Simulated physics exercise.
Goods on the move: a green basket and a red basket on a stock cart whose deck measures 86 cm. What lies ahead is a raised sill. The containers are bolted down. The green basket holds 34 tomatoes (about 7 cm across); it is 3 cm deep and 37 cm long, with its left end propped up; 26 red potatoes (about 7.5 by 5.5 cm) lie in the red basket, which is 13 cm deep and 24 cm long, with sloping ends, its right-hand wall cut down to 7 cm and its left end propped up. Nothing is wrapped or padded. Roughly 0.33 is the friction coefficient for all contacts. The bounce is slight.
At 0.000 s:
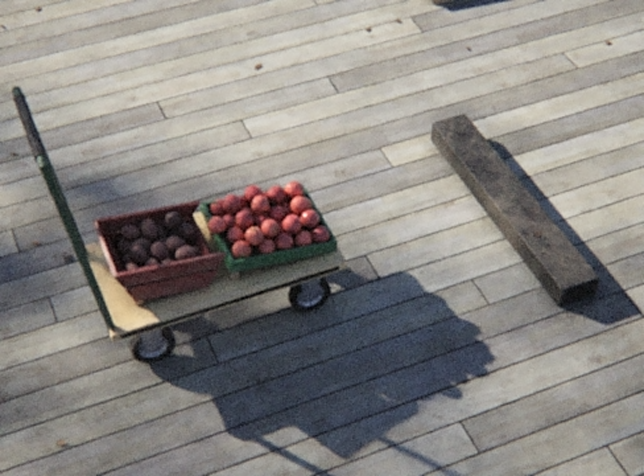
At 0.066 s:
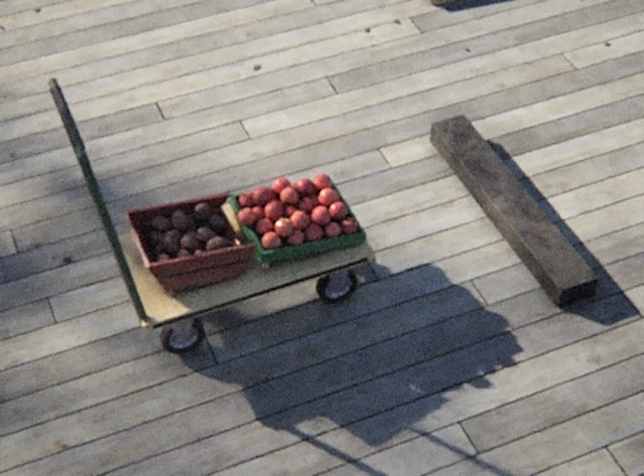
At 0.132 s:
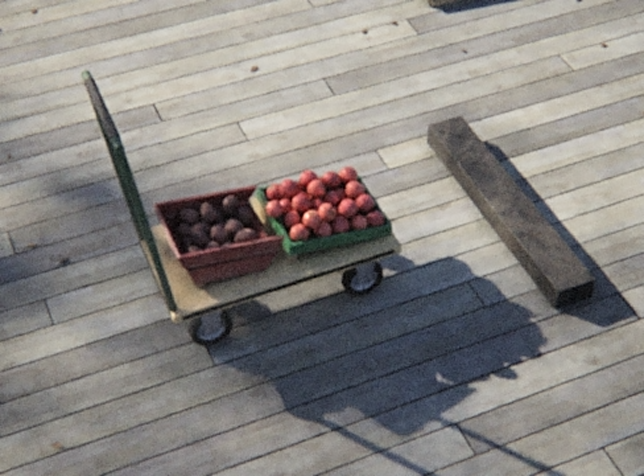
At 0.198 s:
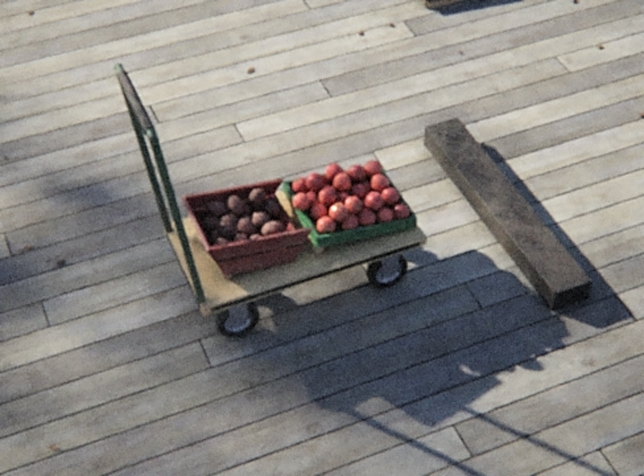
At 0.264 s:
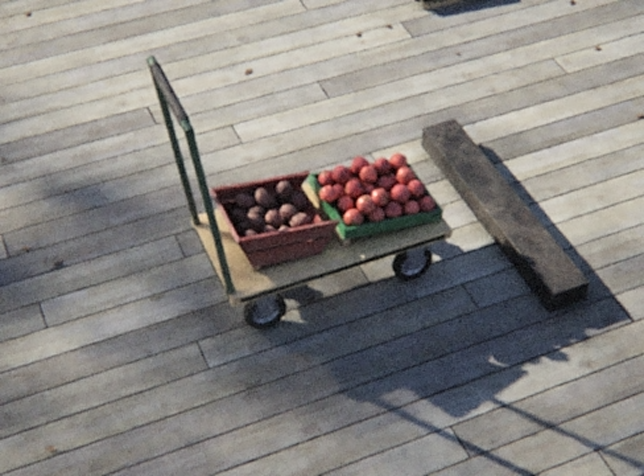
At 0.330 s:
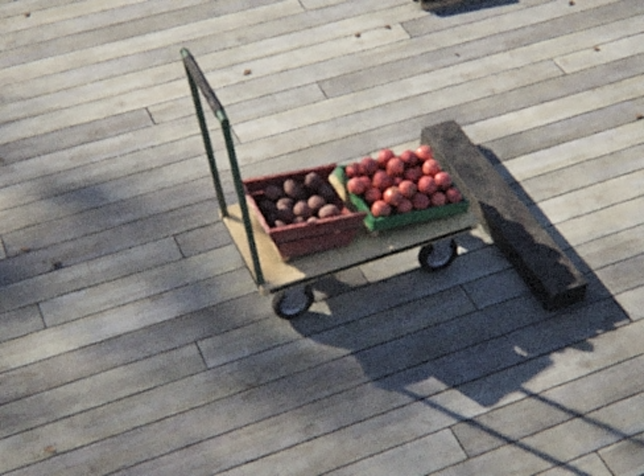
A flat cart carrying a red basket of dark, roundish produce and a green basket of red tomatoes rolls steadily rightward across sunlit wooden planks, drawing close to a long dark beam, its shadow sliding along and over the beam.
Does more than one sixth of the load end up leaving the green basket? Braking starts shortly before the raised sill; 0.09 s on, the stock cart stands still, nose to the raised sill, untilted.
Yes.
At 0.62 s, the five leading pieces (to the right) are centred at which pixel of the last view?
Around (518, 157).
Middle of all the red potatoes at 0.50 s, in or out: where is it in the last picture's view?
Roughly (360, 195).
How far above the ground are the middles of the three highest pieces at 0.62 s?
Close to 42 cm, on average.
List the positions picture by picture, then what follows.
In the first frame (we follow the rim corner now nearest the camera), green basket at (235, 261); red basket at (117, 274); 77 cm still to roll; nothing out yet.
In the second frame, green basket at (265, 252); red basket at (150, 265); 65 cm still to roll.
In the third frame, green basket at (293, 244); red basket at (180, 256); 54 cm still to roll.
In the fourth frame, green basket at (320, 236); red basket at (210, 248); 42 cm still to roll.
In the fifth frame, green basket at (348, 228); red basket at (240, 240); 31 cm still to roll.
In the sixth frame, green basket at (376, 220); red basket at (270, 231); 19 cm still to roll; nothing out yet.
After 0.40 s, braking starts.
After 0.50 s, 2 of 34 out of the green basket and 0 of 26 out of the red basket.
After 0.62 s, 5 of 34 out of the green basket and 0 of 26 out of the red basket.
After 0.84 s, 9 of 34 out of the green basket and 1 of 26 out of the red basket.
Final count (at 1.35 s), 10 of 34 out of the green basket and 1 of 26 out of the red basket. Asked share, 10 of 34, 29 per cent.
